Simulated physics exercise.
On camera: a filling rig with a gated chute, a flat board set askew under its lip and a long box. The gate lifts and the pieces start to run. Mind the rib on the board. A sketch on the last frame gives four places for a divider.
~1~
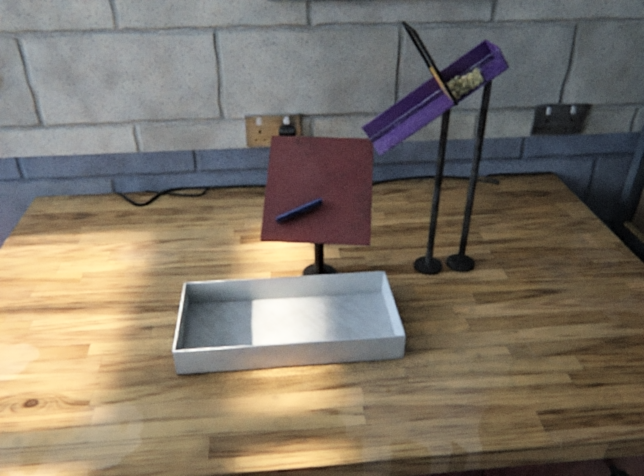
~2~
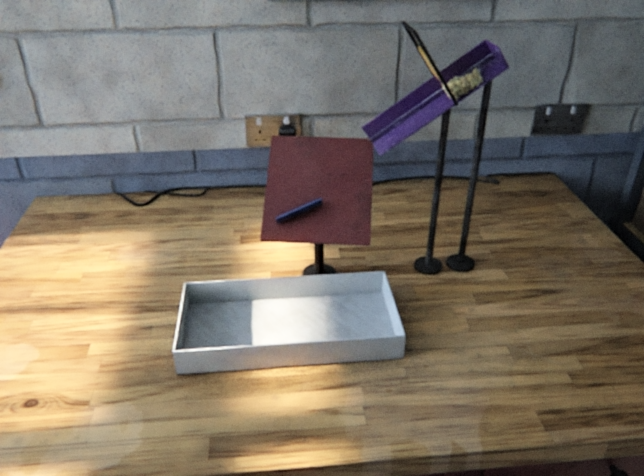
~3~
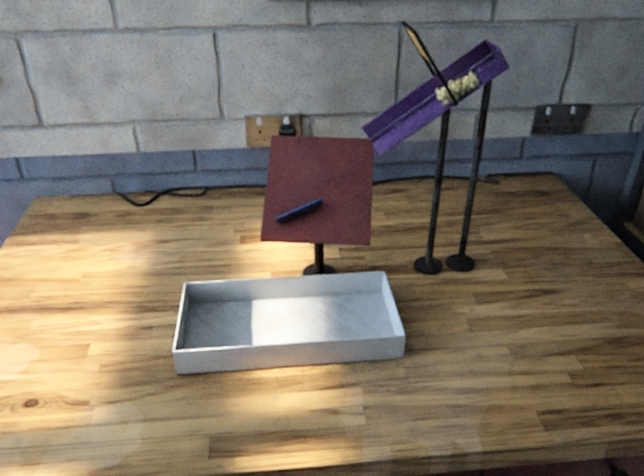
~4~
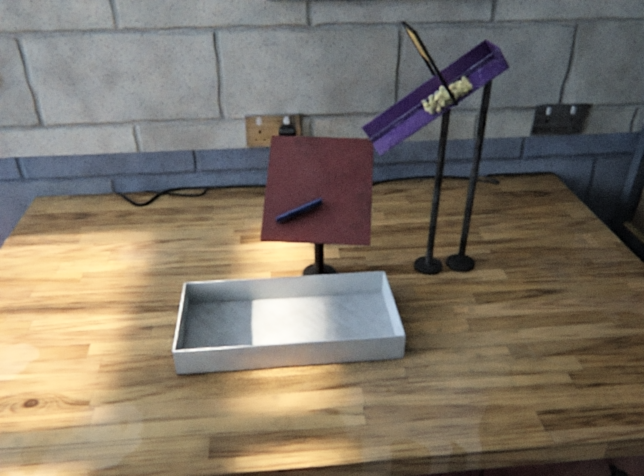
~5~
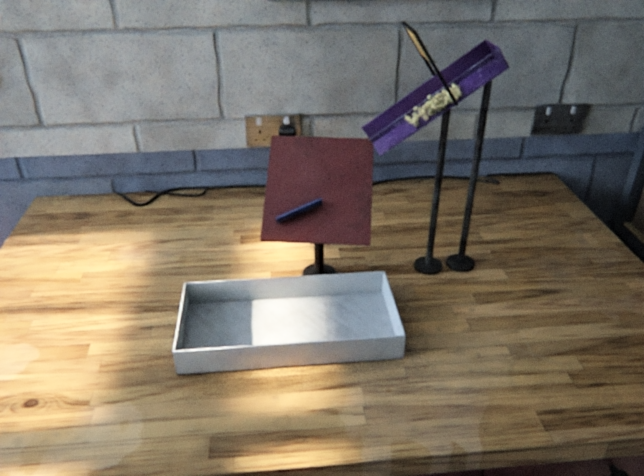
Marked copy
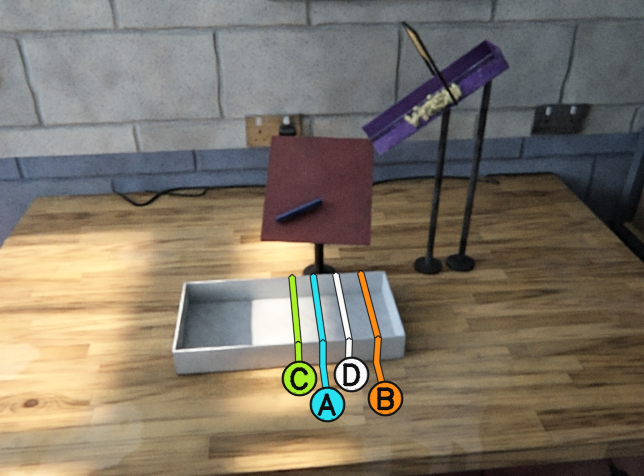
A purple chute on thin black stands slopes down to the left at the upper right of a wooden table, seen from slightly above against a grey and blue block wall. Below its lip a dark red tilted board carries a dark rib, with an empty white box in front. Pale soya beans slide a short way down the chute, spreading out, while the camera stays still.
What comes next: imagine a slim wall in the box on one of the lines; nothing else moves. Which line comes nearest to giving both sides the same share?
It is C.
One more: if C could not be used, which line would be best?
That would be A.
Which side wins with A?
The left side.
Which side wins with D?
The left side.
On the marked copy, line A crosses the front rim at (322, 341); line B crosses the front rim at (377, 337); line C crosses the front rim at (298, 343); line D crosses the front rim at (349, 339).
With A, of what is caught, the bulk on the left of the divider, close to a quarter on the right.
With B, of what is caught, the whole lot on the left of the divider, none at all on the right.
With C, of what is caught, close to two thirds on the left of the divider, close to a third on the right.
With D, of what is caught, all but a few on the left of the divider, only a few on the right.
